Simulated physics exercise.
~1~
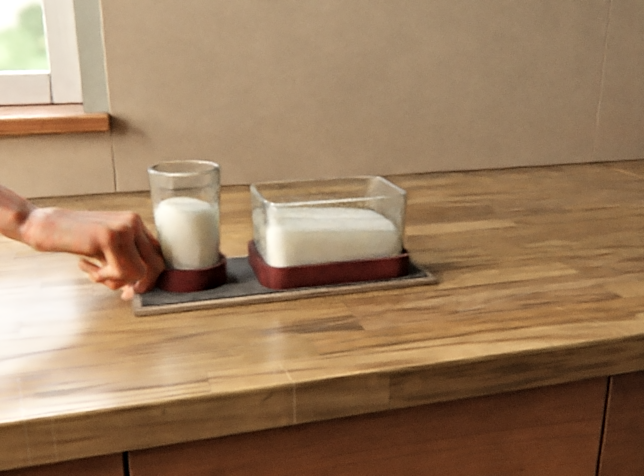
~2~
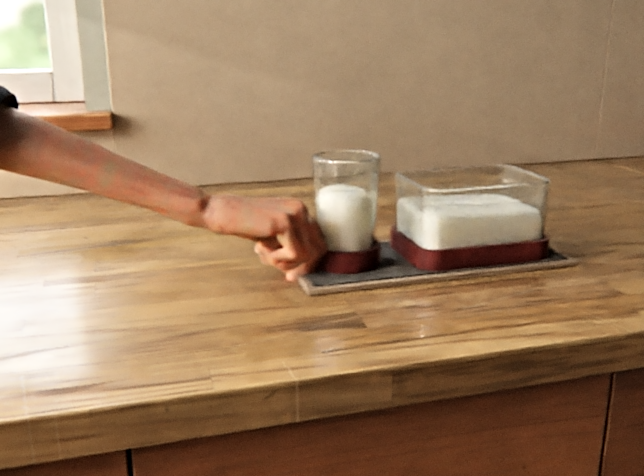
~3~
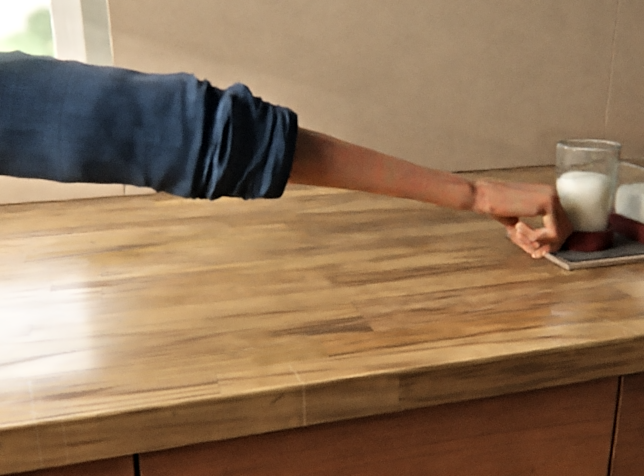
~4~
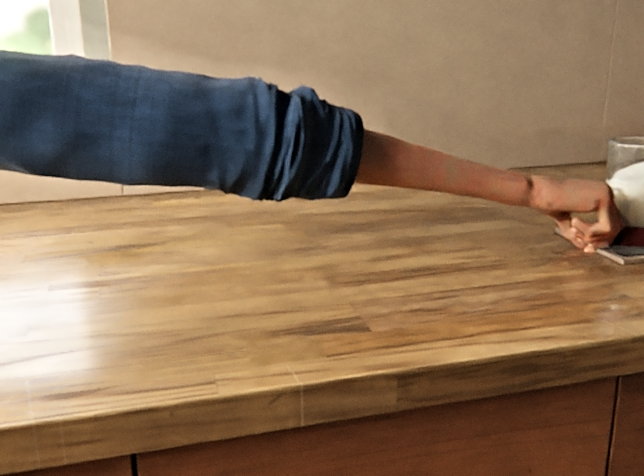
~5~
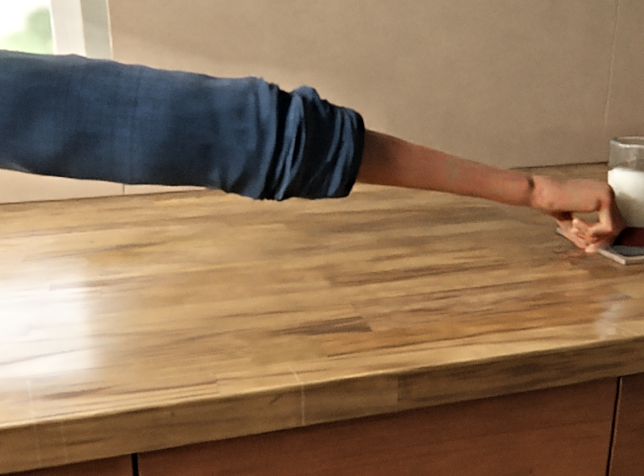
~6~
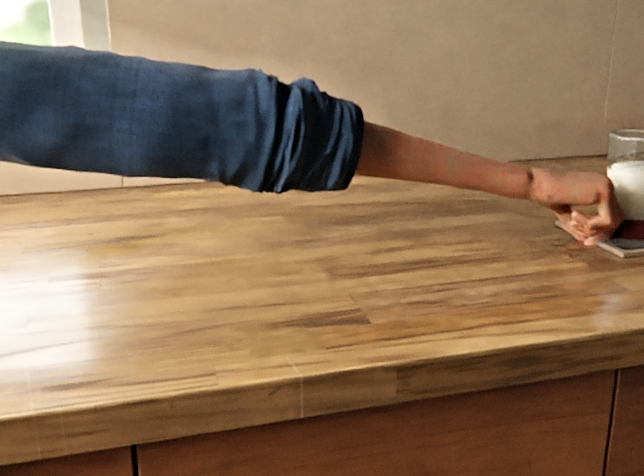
On a wooden kitchen counter, a hand pushed a dark tray holding a tall glass and a wide clear food box of milk to the right, until the box slid out of view and the tray stopped with the glass still upright at the edge.
